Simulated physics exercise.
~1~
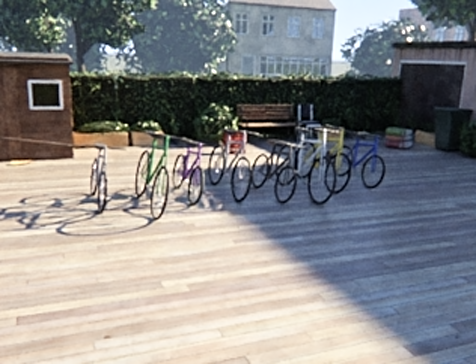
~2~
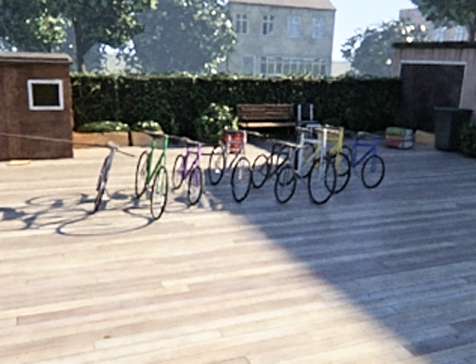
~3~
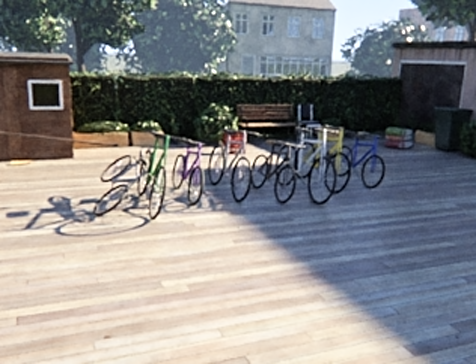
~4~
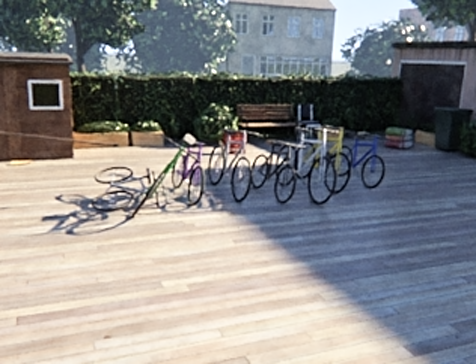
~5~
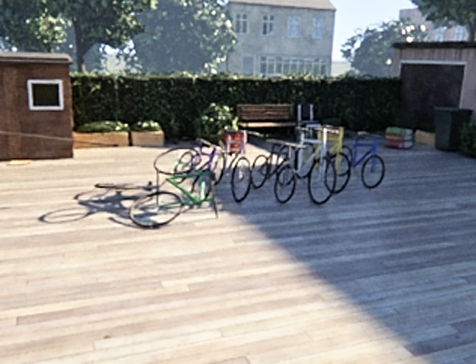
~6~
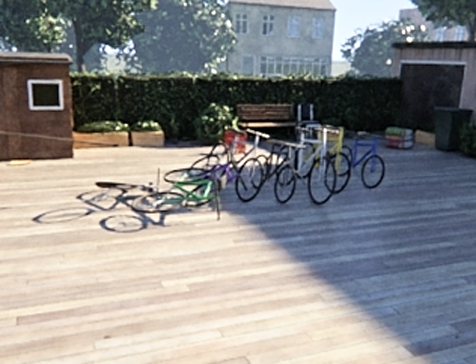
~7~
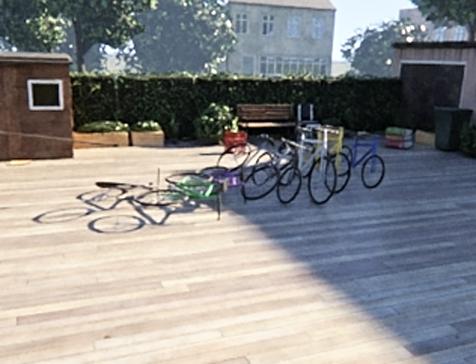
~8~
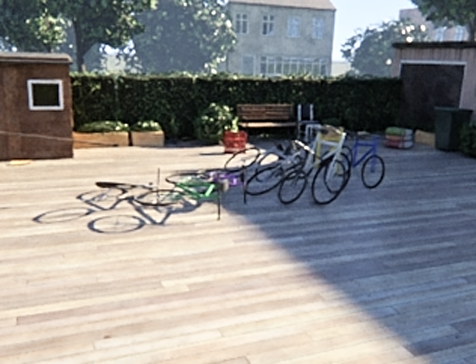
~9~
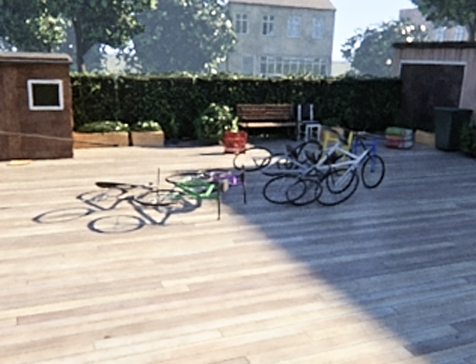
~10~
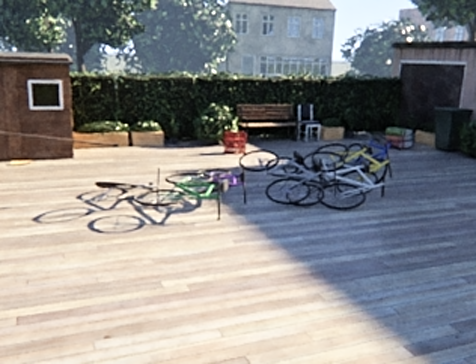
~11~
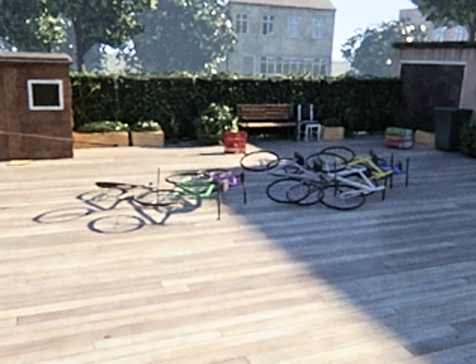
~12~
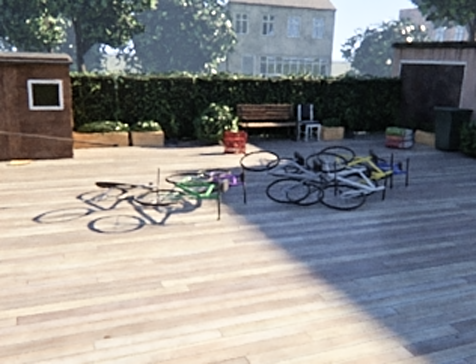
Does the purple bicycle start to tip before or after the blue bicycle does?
The purple bicycle starts to tip before the blue one. The blue bicycle is still upright while the purple one goes over, and it only begins to lean later.
